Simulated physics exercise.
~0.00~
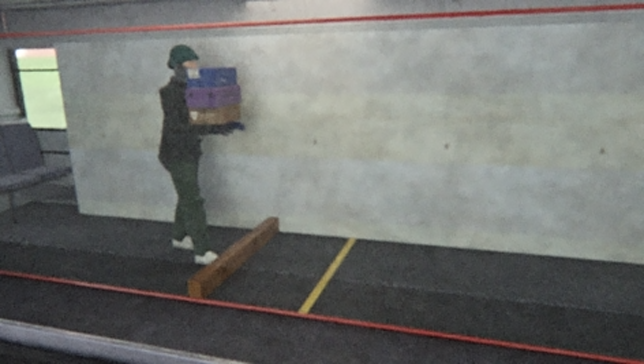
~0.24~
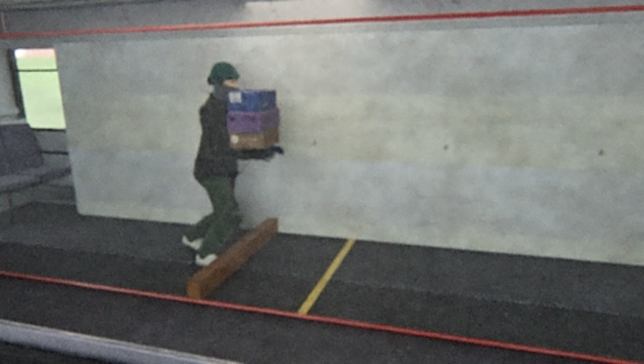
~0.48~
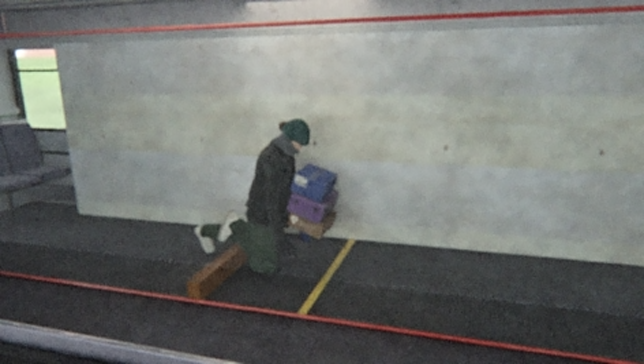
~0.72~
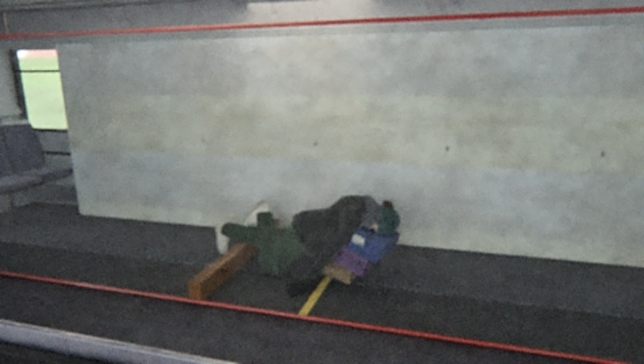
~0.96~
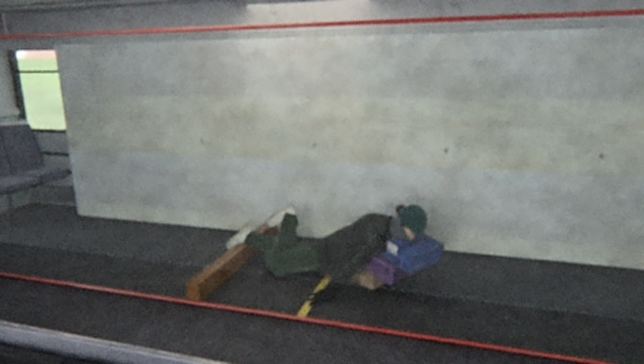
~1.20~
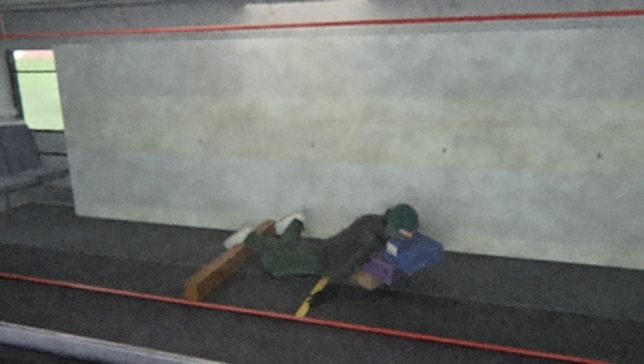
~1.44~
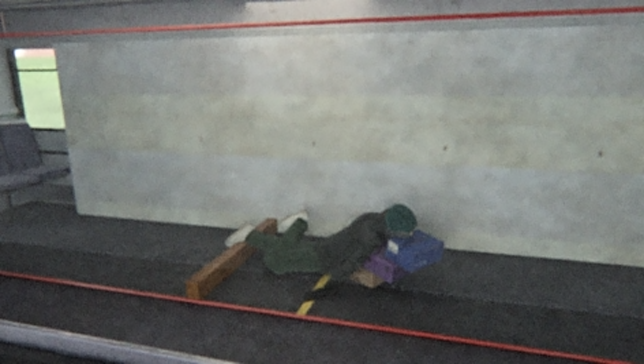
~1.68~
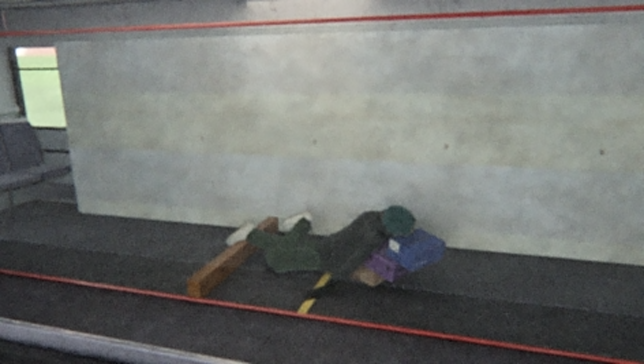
Inside a tram with a pale wall, a courier in a green cap and dark clothes stands at the left, holding a blue carton, a purple toolbox and a brown parcel stacked in both arms. The courier moves right toward a low wooden rail, then pitches forward over it, knees dropping toward the floor as the pile tilts and sinks. The body stretches out face down, and the load slides ahead across the yellow line. All three items come to rest beyond the line, with the courier lying still, head against them and feet back by the rail.
